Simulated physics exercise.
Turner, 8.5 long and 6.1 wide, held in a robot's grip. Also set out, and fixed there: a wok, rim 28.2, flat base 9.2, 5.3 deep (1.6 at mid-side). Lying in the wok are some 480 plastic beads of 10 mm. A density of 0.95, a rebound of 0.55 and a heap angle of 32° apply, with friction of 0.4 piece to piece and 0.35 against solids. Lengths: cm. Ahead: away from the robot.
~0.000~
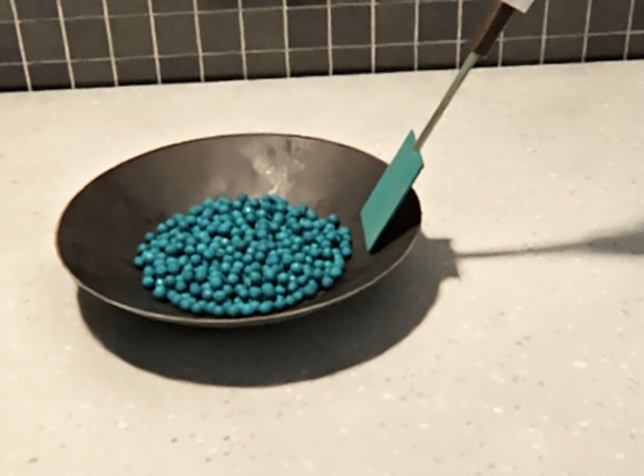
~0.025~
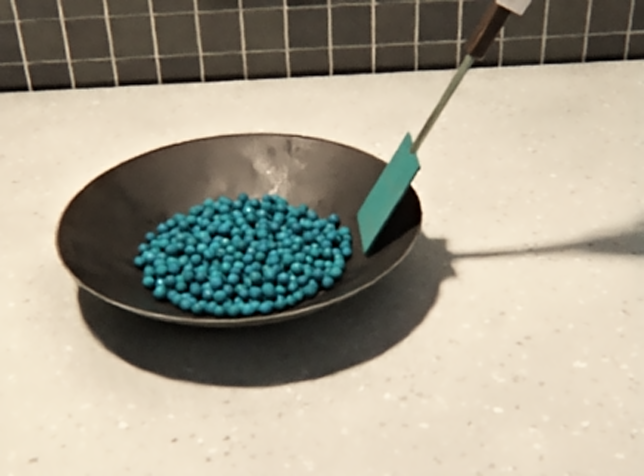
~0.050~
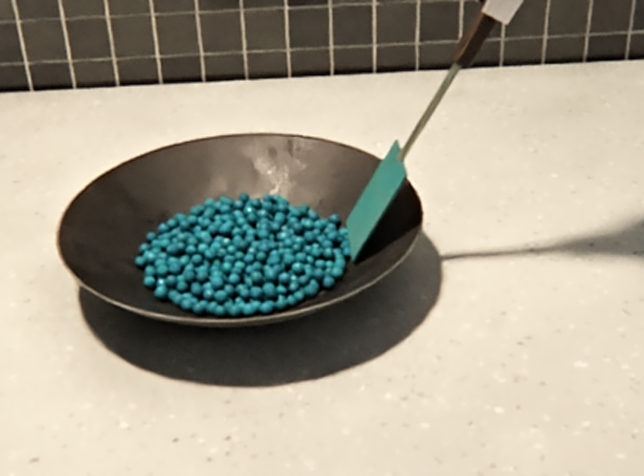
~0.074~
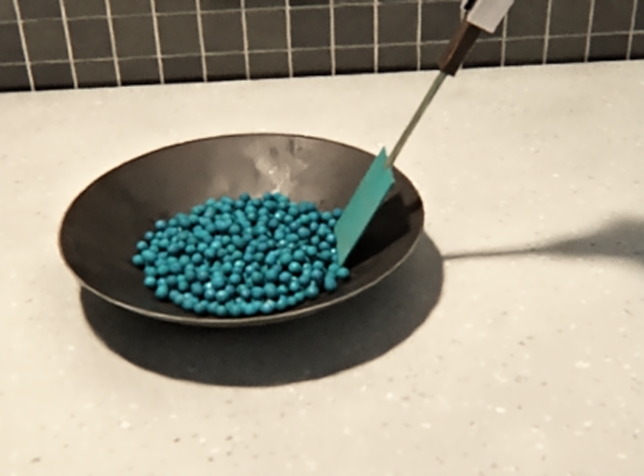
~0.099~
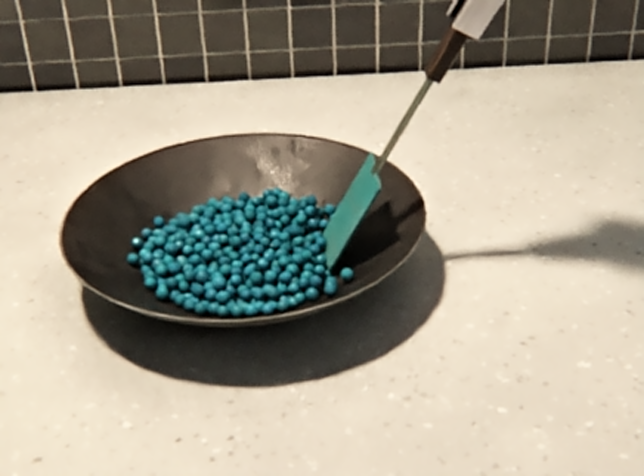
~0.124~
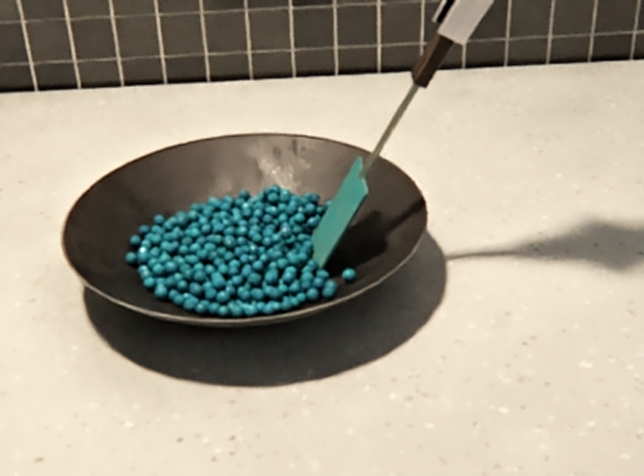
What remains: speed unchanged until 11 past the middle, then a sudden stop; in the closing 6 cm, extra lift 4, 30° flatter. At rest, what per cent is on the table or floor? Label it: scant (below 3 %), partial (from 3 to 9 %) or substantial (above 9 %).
Partial (from 3 to 9 %).
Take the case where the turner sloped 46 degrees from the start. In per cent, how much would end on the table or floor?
Estimate: Approx. 5 %.
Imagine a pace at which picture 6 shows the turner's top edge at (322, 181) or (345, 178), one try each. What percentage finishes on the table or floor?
Some 15 and 10 per cent.
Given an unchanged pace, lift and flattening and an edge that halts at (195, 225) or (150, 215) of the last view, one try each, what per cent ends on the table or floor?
Roughly 0 and 0 per cent.
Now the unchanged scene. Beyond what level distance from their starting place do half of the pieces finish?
Somewhere about 3 centimetres, I'd say.
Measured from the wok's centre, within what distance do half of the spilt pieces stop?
About 26 cm.
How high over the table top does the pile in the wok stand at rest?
Roughly 5.5 centimetres.
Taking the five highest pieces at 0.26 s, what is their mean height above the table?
Somewhere around 4 centimetres high.
After 0.26 s, sloping 61°, highest piece 4 above the table; 481 in the wok.
After 0.40 s, sloping 51°, highest piece 6 above the table; 481 in the wok.
After 0.66 s, sloping 31°, highest piece 6 above the table; 455 in the wok, 26 on the table or floor.
After 1.71 s, sloping 31°, highest piece 5 above the table; 455 in the wok, 26 on the table or floor.
At rest, 455 in the wok, 26 on the table or floor. That is 5 % on the table or floor.
